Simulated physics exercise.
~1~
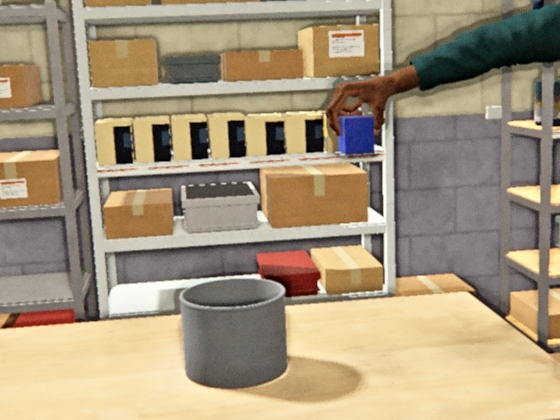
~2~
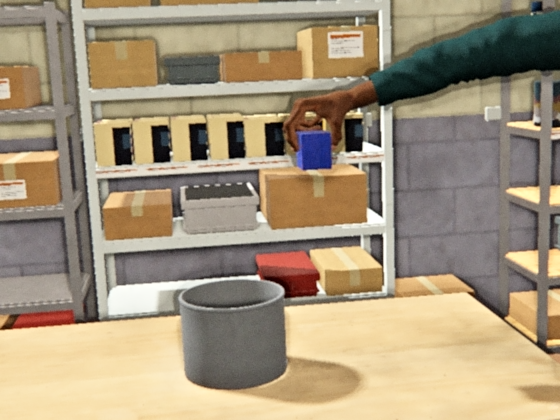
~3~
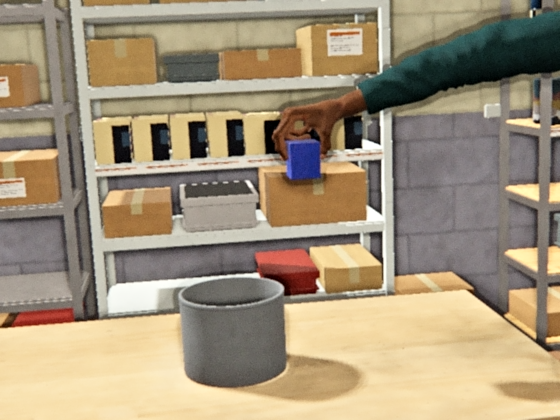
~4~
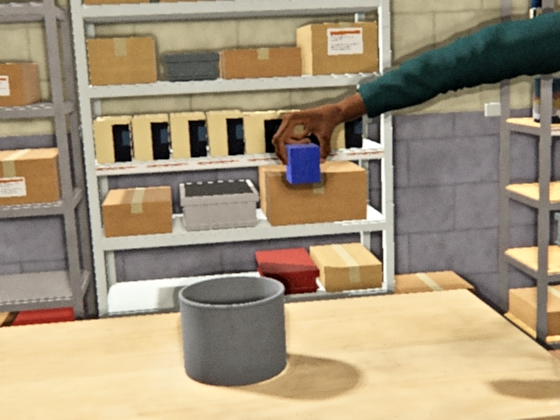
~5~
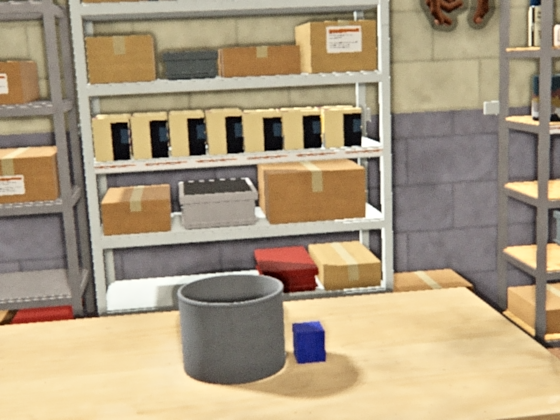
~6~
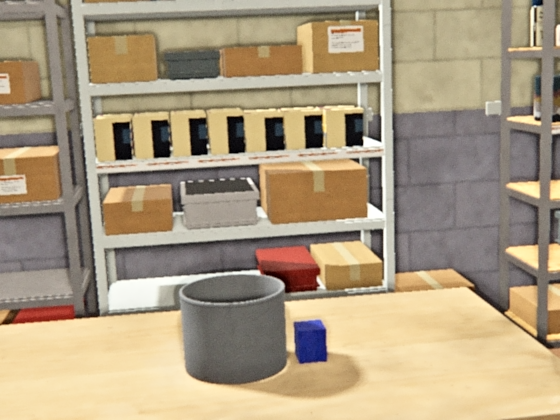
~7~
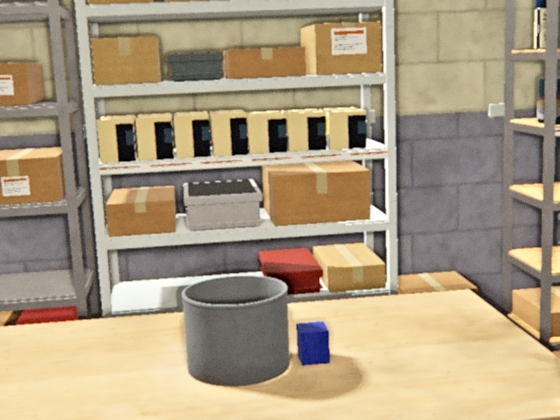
A small blue block was carried left by a hand reaching in from the right, held above a table near a gray round container, then let go, and it missed the container, ending up upright on the tabletop just to its right.
